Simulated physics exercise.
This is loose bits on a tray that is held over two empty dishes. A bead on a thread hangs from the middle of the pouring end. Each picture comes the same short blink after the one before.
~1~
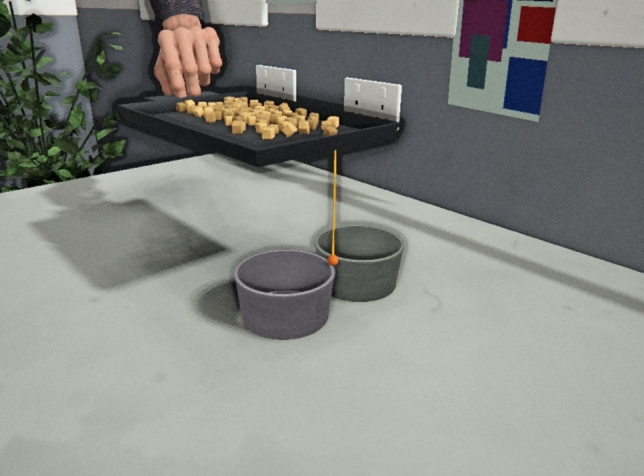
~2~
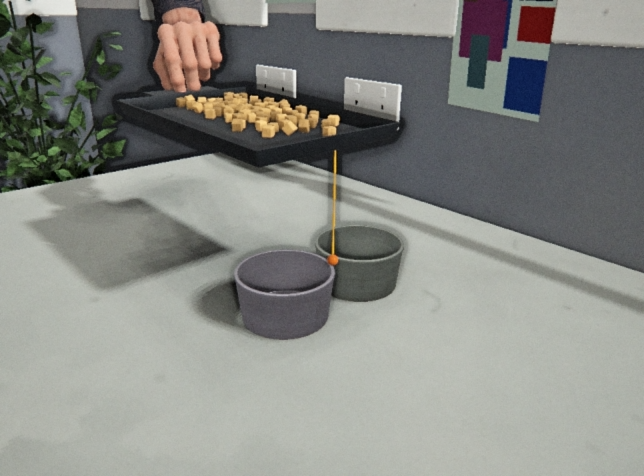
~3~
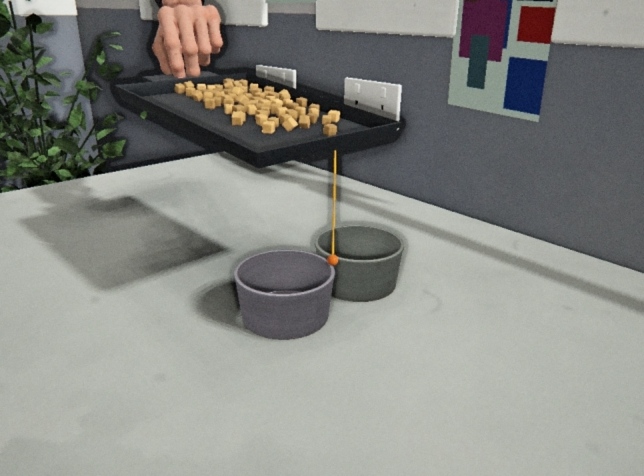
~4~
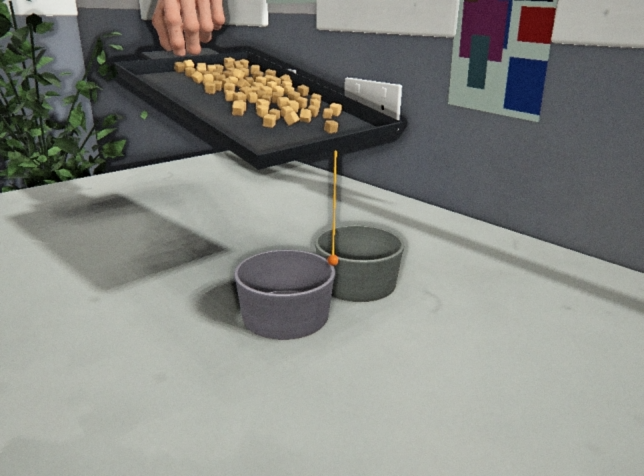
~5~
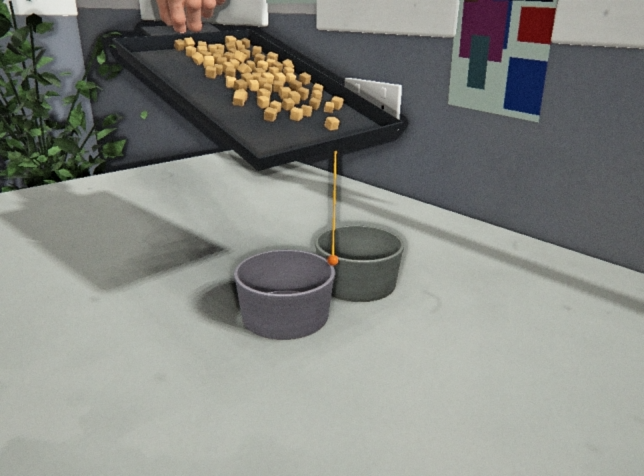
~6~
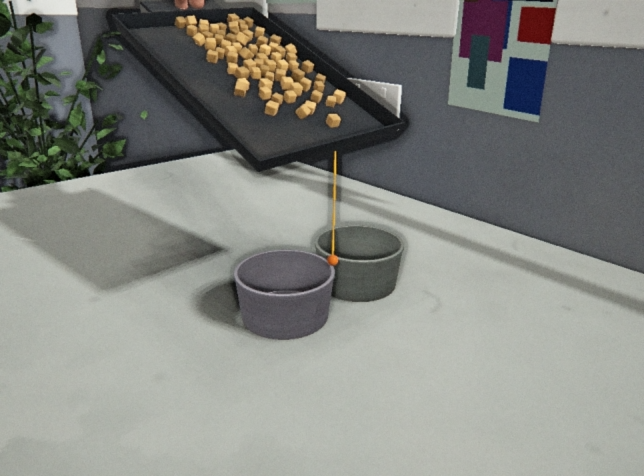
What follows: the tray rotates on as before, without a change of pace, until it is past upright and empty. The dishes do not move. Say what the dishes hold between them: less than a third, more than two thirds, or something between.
Together they catch less than a third.
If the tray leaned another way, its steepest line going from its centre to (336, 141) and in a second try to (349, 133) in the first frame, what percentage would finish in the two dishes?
First some 0, then 40 per cent.
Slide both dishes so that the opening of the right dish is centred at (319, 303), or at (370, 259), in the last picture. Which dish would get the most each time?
First right, then the dish on the left.
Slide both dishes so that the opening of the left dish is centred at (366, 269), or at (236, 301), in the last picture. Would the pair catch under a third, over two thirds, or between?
First under a third, then under a third.
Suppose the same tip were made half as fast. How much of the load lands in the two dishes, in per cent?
About 0 per cent.
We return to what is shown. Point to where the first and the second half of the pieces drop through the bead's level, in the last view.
At about (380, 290), then at (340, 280).
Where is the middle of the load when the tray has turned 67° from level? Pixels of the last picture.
At about (337, 136).
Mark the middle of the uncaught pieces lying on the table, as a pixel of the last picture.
Around (396, 378).
Soon, tray tipped steeply; most on the tray; a small part in the air.
A while on, tray tipped past a quarter turn; a small part on the tray; most outside both; a small part in the air.
Towards the end, tray tipped past a quarter turn; all outside both.
Finally, tray tipped past a quarter turn; none in the left dish; none in the right dish; all outside both.
